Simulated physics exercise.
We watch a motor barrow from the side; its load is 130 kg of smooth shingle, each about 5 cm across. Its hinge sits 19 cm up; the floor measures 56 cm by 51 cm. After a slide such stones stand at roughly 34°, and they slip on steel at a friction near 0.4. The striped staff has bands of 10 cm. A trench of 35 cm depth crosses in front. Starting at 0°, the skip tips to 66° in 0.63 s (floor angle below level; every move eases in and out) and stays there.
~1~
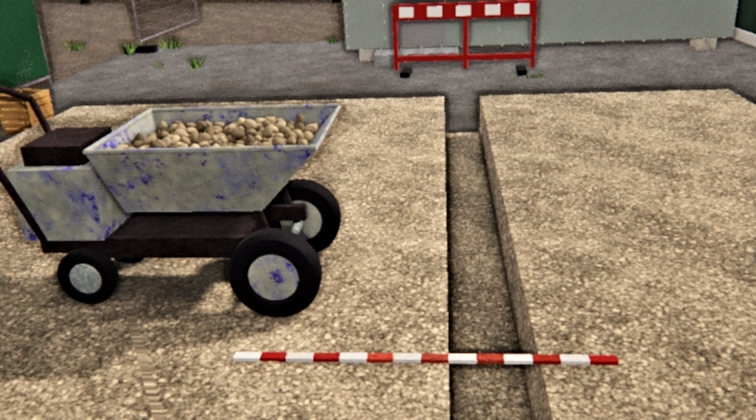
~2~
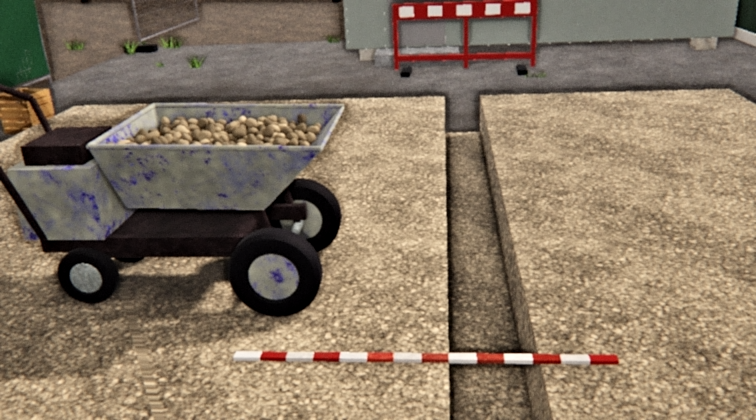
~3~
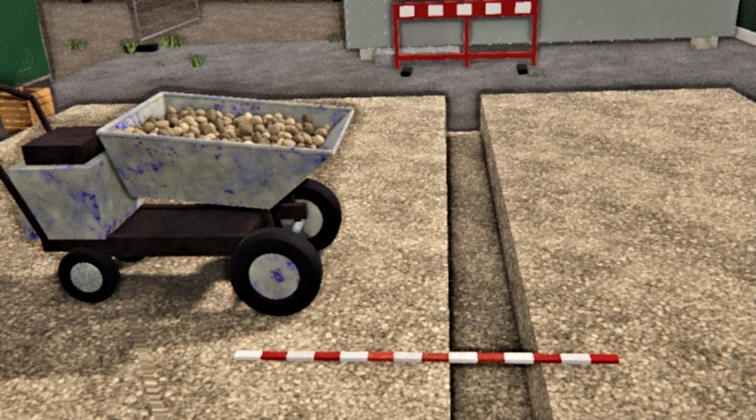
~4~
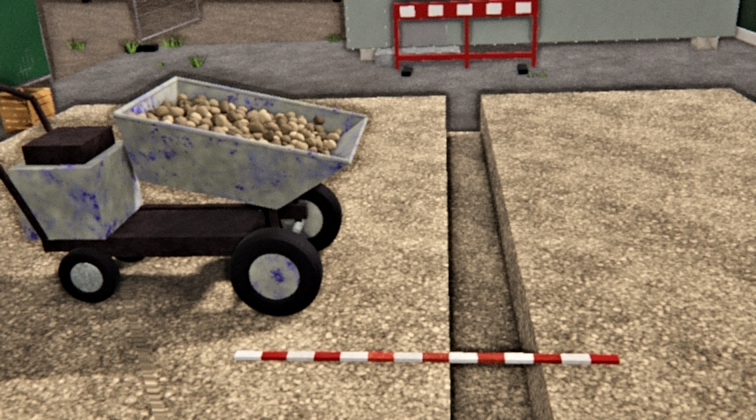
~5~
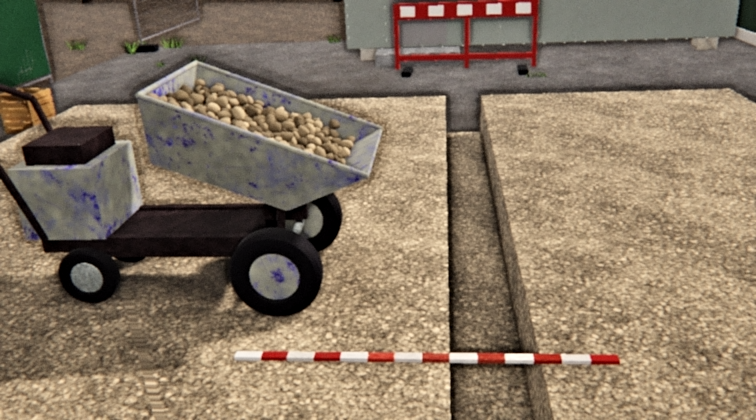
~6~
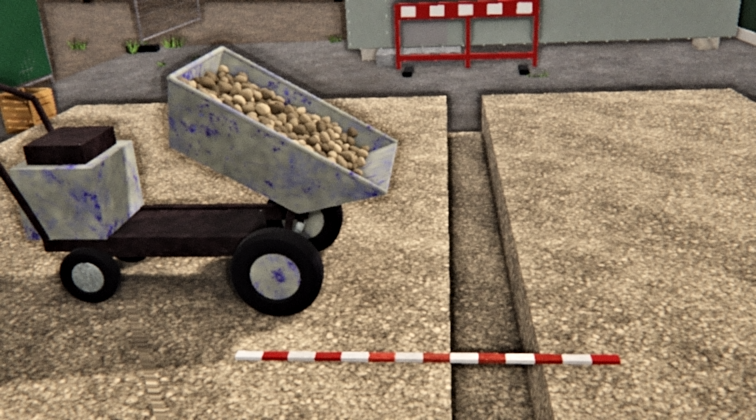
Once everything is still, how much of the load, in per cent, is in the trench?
About 89 per cent.
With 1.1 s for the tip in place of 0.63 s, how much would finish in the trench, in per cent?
In that case some 100 per cent.
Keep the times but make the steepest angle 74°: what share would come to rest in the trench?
In that case some 95 per cent.
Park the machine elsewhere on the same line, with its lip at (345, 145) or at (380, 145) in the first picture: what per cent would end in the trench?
About 70 and 35 per cent.
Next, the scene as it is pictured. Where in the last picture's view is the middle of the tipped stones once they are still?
Their middle is at about (492, 328).
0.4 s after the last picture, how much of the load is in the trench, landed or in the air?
About 25 per cent by then.
Then, 0.2 s after the last picture the floor is at 55°, 100 % in the skip; the foremost stones are at (402, 209).
Then, 0.4 s after the last picture the floor is at 66°, 72 % in the skip, 4 % short of the trench, 24 % in the trench; the foremost stones are at (508, 297).
Then, 0.8 s after the last picture the floor is at 66°, 14 % in the skip, 3 % short of the trench, 72 % in the trench, 11 % past the trench; the foremost stones are at (675, 291).
Then, 2.7 s after the last picture the floor is at 66°, 0 % in the skip, 89 % in the trench, 11 % past the trench; the foremost stones are past the picture's edge.
